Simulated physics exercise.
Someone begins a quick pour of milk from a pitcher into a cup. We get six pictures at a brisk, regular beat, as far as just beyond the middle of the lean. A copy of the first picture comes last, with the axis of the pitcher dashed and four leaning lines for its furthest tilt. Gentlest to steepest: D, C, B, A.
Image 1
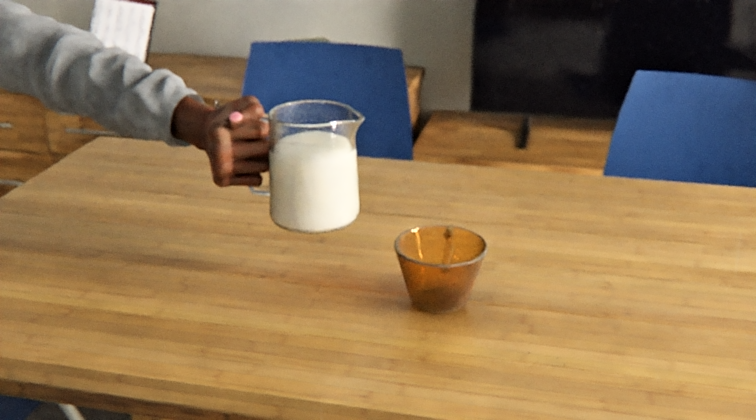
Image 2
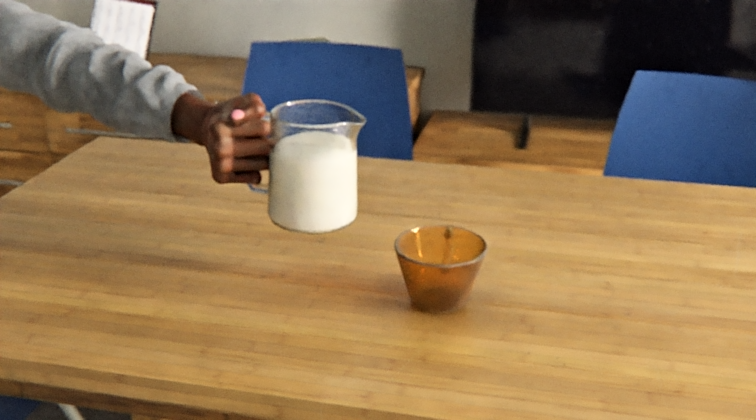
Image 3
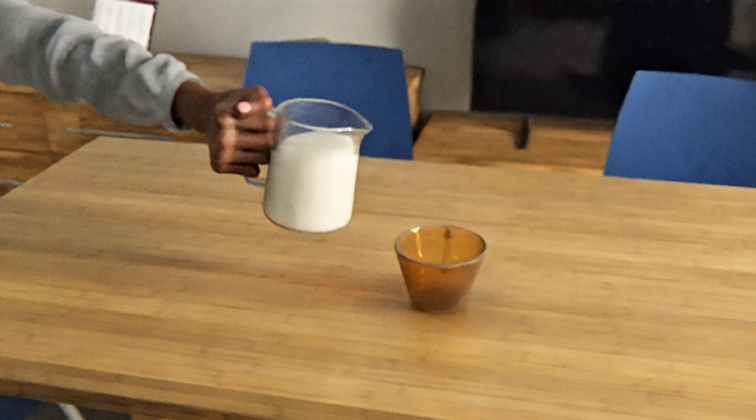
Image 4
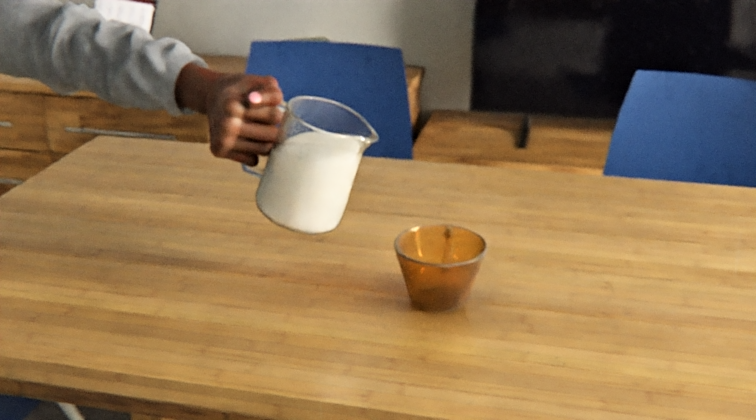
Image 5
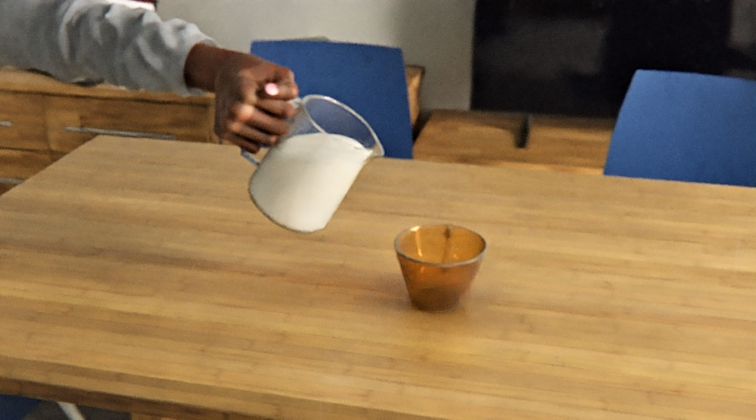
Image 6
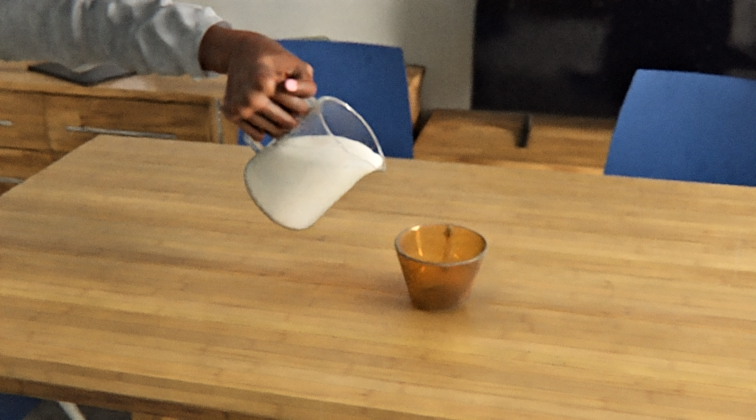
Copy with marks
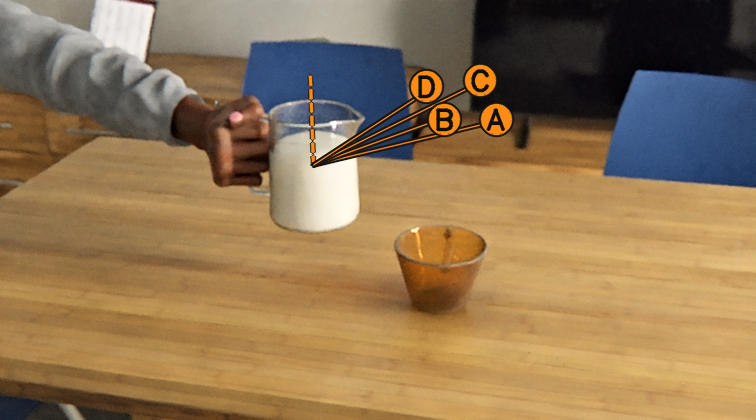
A hand in a gray sleeve held a clear glass pitcher of milk above a wooden table, then tilted it steadily to the right, the milk sliding up to the spout near an amber cup.
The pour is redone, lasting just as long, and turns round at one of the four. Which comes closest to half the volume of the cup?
The best line is B.
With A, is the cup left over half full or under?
Over.
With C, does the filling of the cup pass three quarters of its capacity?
No, it does not.
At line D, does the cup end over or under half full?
Under.
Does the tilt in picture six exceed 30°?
Yes, it does.
In orange, A at (480, 124); B at (427, 123); C at (466, 89); D at (414, 99).
With A, the cup ends with about 63 % of what it can hold; 4 % of the milk is spilt.
With B, the cup ends with about 48 % of what it can hold.
With C, the cup ends with about 33 % of what it can hold.
With D, the cup ends with about 19 % of what it can hold.
